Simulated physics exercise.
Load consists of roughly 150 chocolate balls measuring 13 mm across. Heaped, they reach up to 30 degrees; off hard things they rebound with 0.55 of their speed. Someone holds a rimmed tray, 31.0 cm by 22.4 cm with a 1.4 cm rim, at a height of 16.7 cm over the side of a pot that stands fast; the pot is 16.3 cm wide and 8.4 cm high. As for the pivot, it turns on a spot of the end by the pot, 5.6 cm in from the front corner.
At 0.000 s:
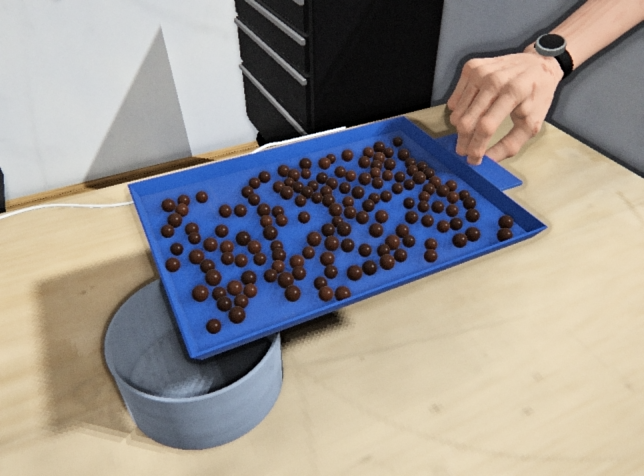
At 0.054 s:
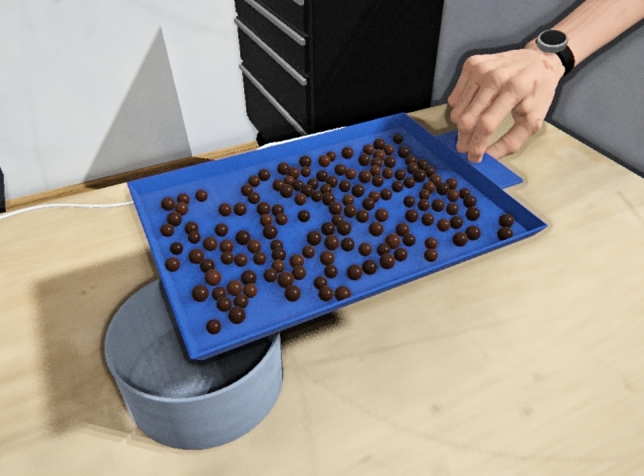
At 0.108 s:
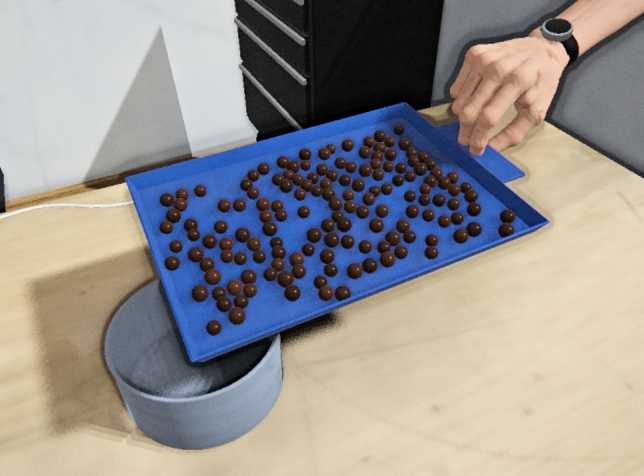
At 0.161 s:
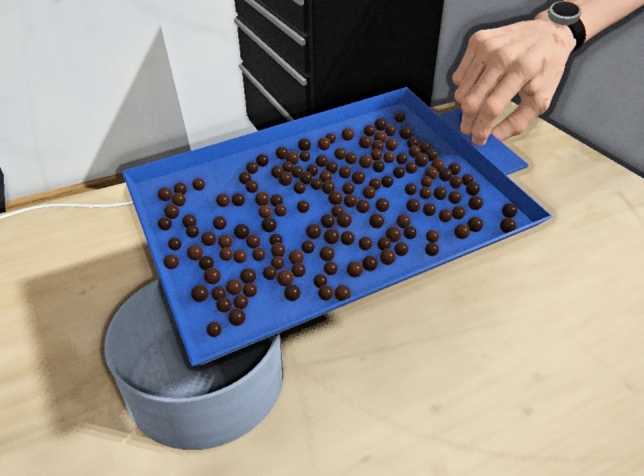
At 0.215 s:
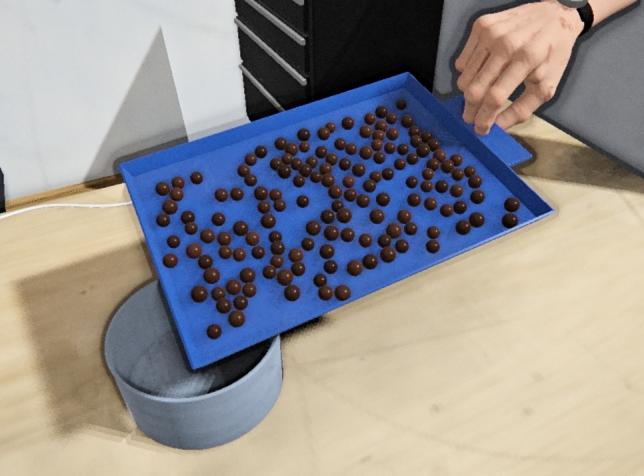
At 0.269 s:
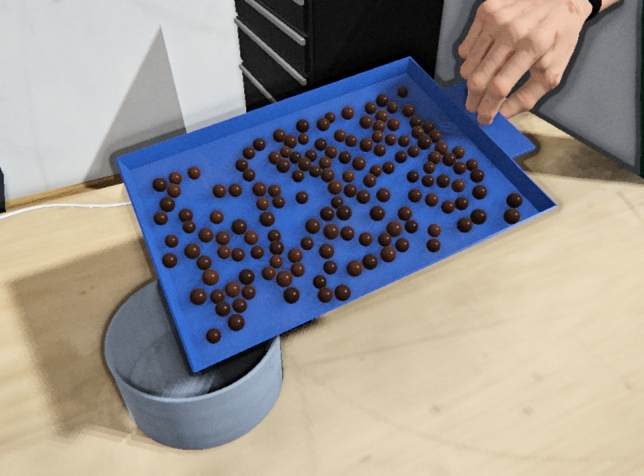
Blue rimmed tray of brown chocolate balls tilting slightly as a hand raises its right end, left end over a grey pot.
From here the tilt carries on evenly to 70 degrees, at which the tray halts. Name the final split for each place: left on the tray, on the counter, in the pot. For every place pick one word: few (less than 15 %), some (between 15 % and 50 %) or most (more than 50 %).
Tray gets few, counter gets most, pot gets few.
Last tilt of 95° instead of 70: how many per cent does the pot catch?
About 0 in a hundred would end up in the pot.
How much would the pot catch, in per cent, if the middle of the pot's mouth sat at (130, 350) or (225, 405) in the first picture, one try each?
About 0 percent the first time and about 85 percent the second.
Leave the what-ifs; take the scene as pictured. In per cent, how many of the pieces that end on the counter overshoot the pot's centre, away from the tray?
Some 60 per cent.
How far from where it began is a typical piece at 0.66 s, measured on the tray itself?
It has moved some 8 cm from its start.
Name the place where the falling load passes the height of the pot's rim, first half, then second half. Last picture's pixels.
Earlier half at about (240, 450), later half at about (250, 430) in pixels.
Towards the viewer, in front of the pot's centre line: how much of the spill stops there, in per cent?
Roughly 100 per cent.
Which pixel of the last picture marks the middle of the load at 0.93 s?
At about (274, 348).
Then, at 0.66 s, tilt 41 degrees; the tray holds 100 %, the pot 0 %.
After 0.93 s, tilt 59 degrees; the tray holds 60 %, the pot 0 %.
Then, at 1.30 s, tilt 70 degrees; the tray holds 5 %, the pot 0 %.
By 2.3 s all is still; tray 0 %, counter 100 %, pot 0 %.
